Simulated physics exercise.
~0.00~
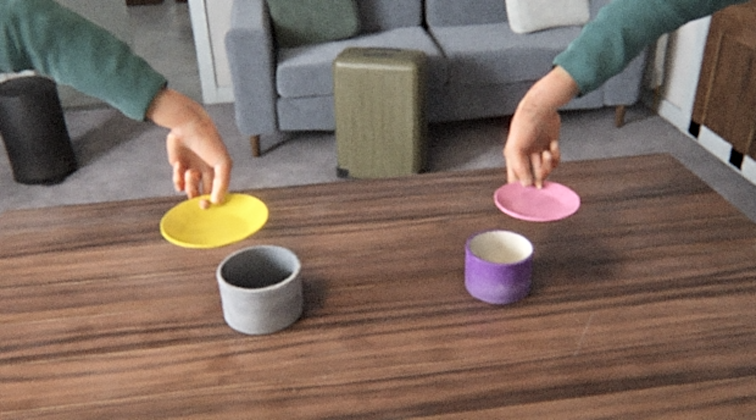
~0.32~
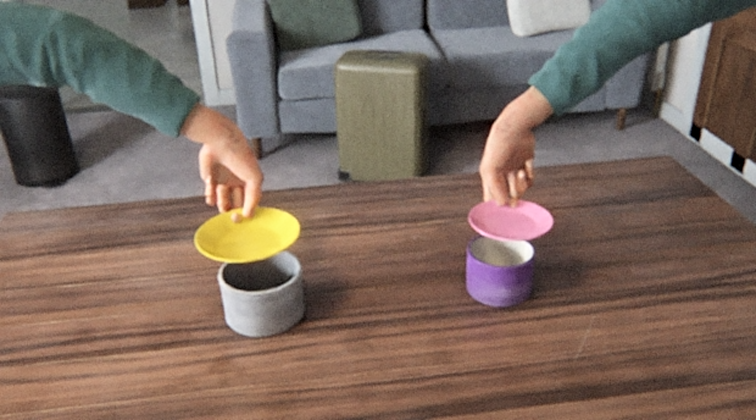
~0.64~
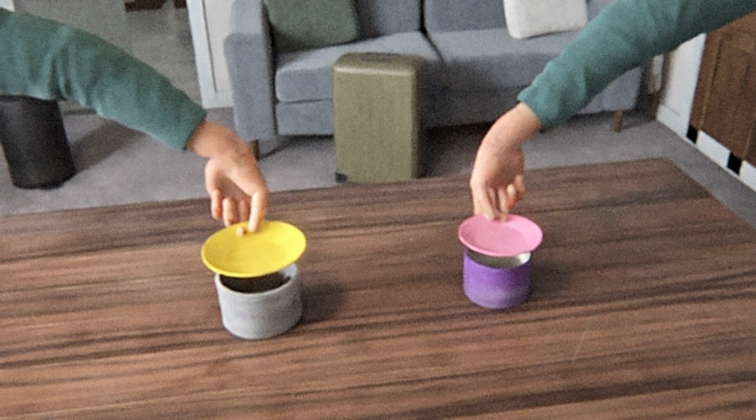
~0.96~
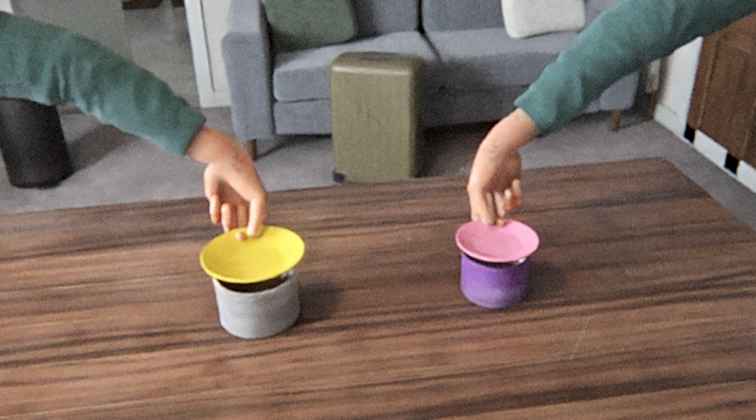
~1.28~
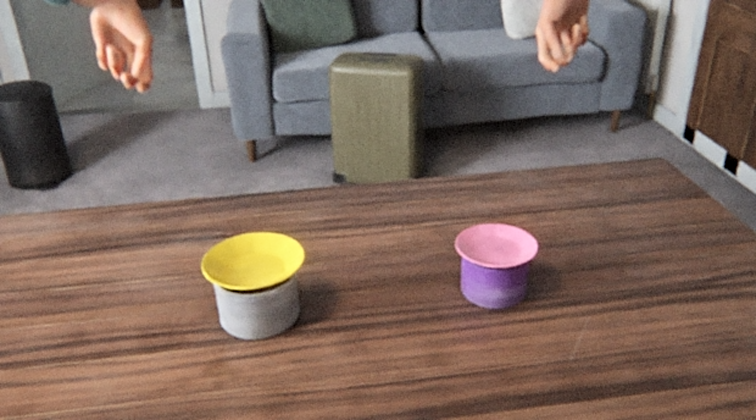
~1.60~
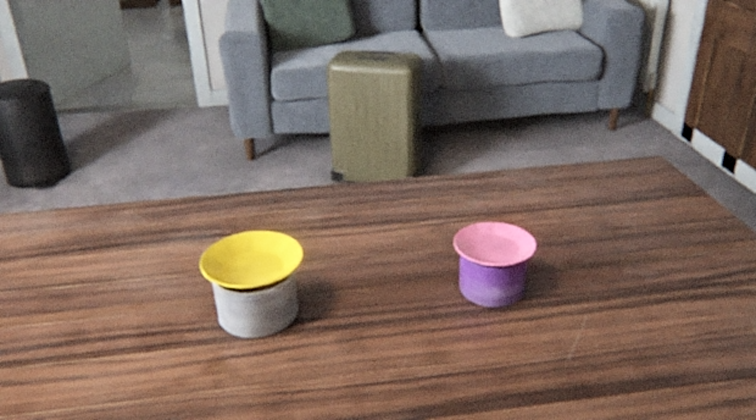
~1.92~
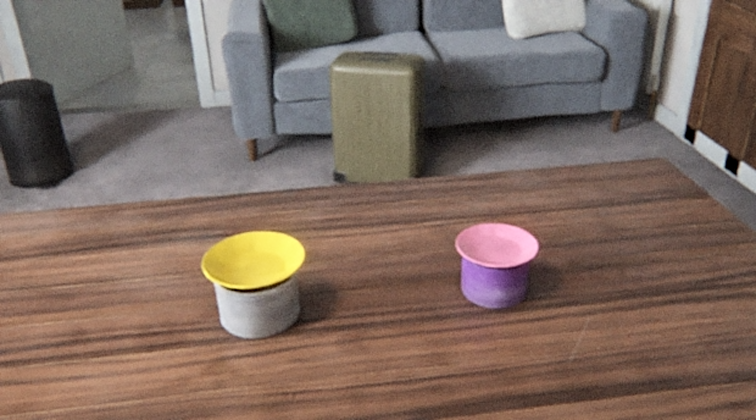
On a wooden table in a living room, two hands lowered a yellow plate onto a gray pot on the left and a pink saucer onto a purple pot on the right, then let go and drew back, leaving both resting on the rims like lids.
